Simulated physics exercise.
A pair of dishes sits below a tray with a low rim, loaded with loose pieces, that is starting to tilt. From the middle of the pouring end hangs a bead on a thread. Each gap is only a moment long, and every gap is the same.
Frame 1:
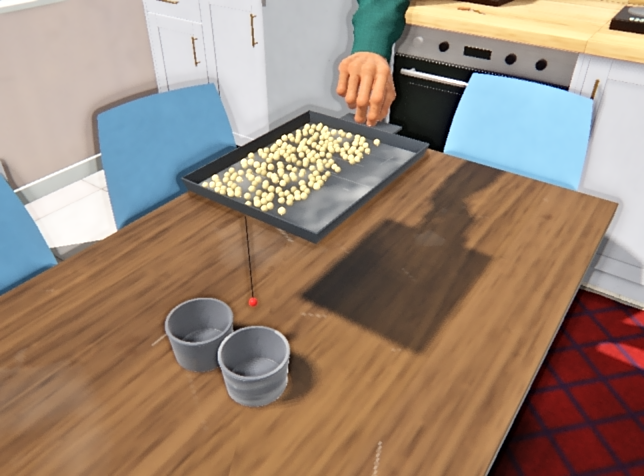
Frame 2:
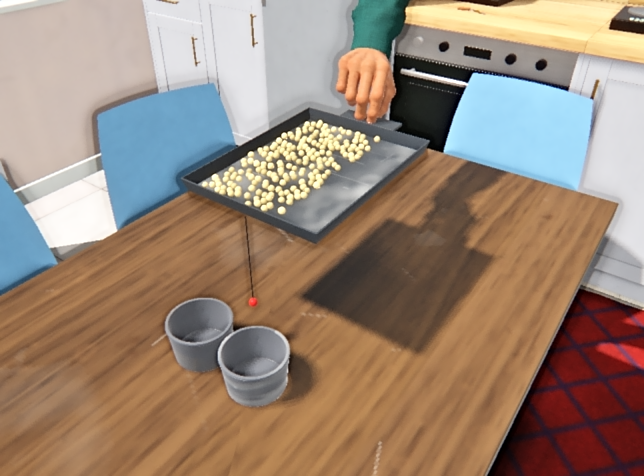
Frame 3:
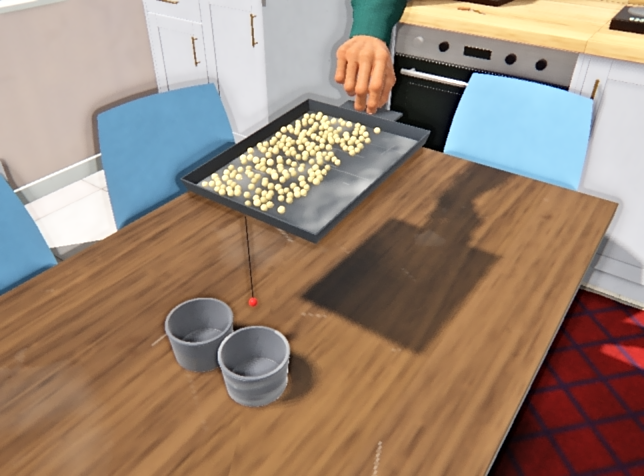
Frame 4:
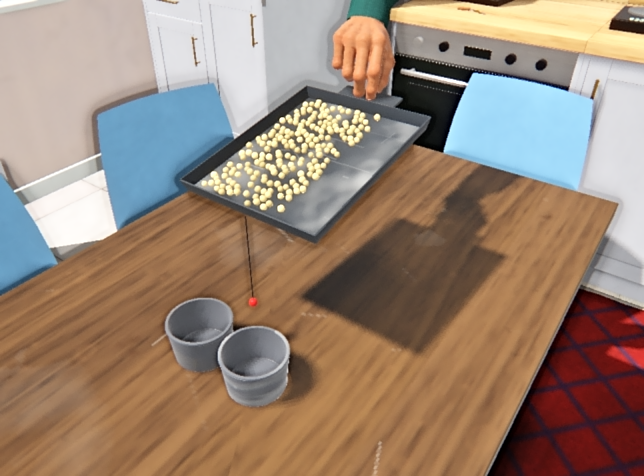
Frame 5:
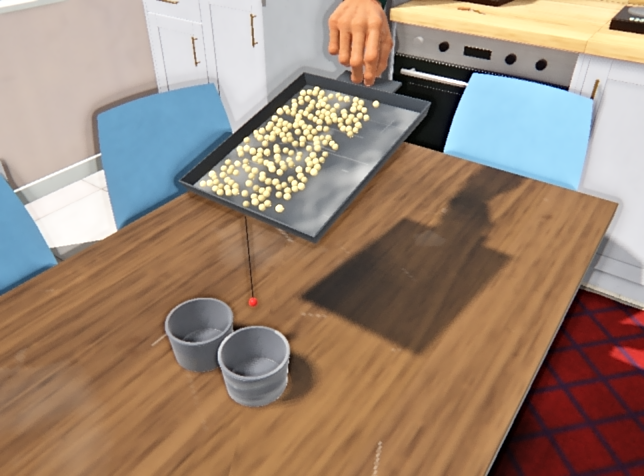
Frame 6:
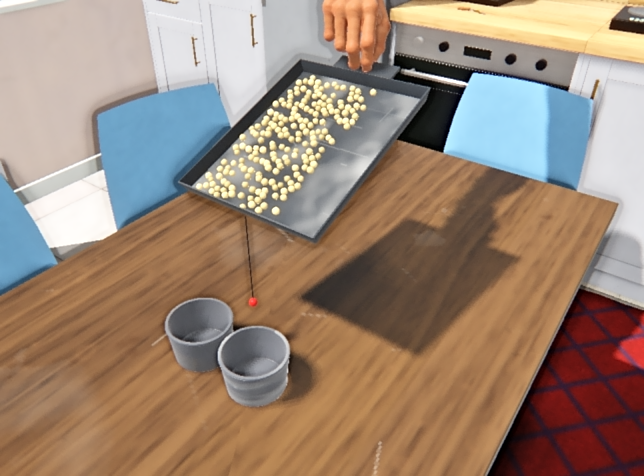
A hand raises the far end of a tray of soya beans, gradually tilting it.
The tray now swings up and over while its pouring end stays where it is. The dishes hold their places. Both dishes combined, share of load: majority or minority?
Caught: Above half.
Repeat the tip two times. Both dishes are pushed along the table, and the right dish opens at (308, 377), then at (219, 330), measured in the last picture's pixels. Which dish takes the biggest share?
Result, try one: The dish further left; try two: The dish further right.
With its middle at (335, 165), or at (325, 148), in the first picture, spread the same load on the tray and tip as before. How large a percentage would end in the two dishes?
Respectively 70 and 70 per cent.
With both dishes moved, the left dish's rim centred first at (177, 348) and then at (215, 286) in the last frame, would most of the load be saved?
One: The smaller part. Two: Below a half.
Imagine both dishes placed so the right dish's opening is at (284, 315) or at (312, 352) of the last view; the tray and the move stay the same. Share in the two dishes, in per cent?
It works out to 0 percent and then 20 percent.
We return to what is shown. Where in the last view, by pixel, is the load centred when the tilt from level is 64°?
In the last view the centre sits at roughly (229, 202).
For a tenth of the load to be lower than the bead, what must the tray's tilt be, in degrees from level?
It has tipped about 70 degrees.
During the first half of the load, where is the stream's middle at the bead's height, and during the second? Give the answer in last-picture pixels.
First near (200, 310), later near (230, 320).
Just after the last frame, tray tipped steeply; the larger part on the tray; just a few in the left dish; roughly a quarter in the air.
A moment on, tray tipped past a quarter turn; roughly a quarter on the tray; about a tenth in the right dish; roughly a quarter in the left dish; about a tenth outside both; roughly a third in the air.
Further on, tray tipped past a quarter turn; roughly a quarter in the right dish; roughly half in the left dish; roughly a quarter outside both.
When it is over, tray tipped past a quarter turn; roughly a quarter in the right dish; roughly half in the left dish; roughly a quarter outside both.
